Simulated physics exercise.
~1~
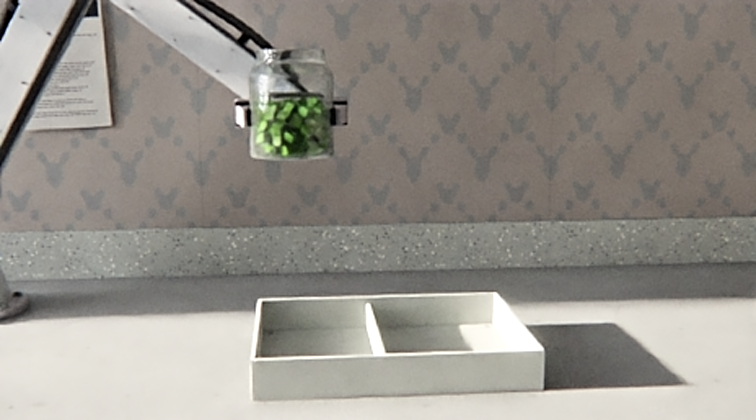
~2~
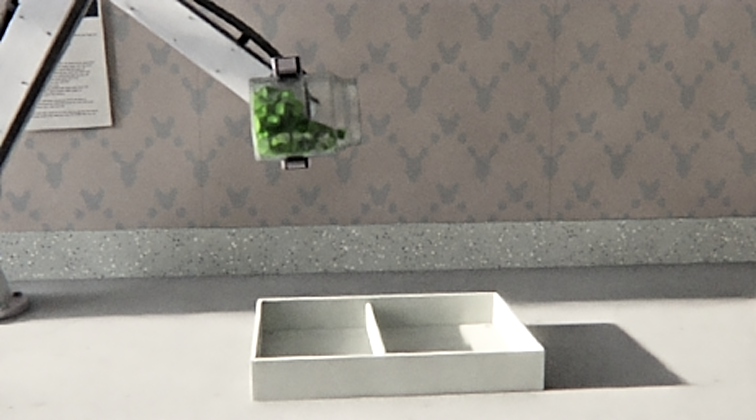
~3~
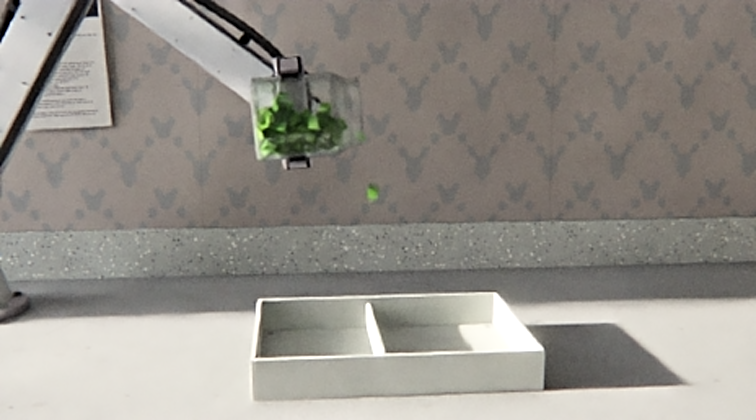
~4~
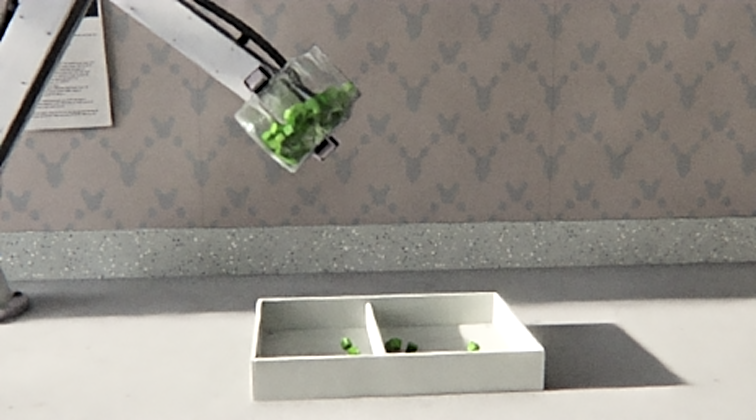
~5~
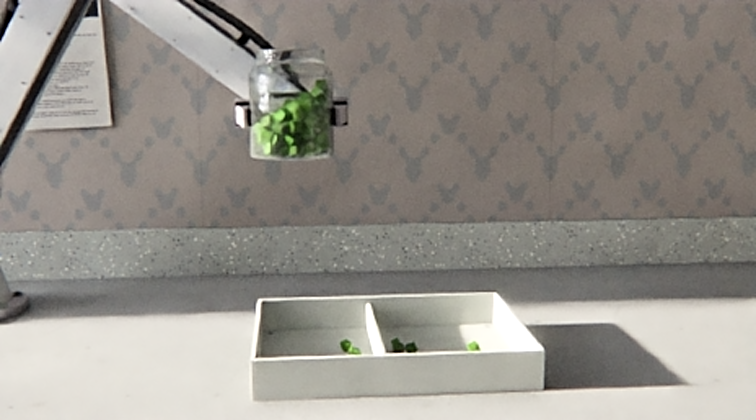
On a grey countertop, a robotic arm tipping a jar of green pieces, spilling a few into a divided tray, then righting it.
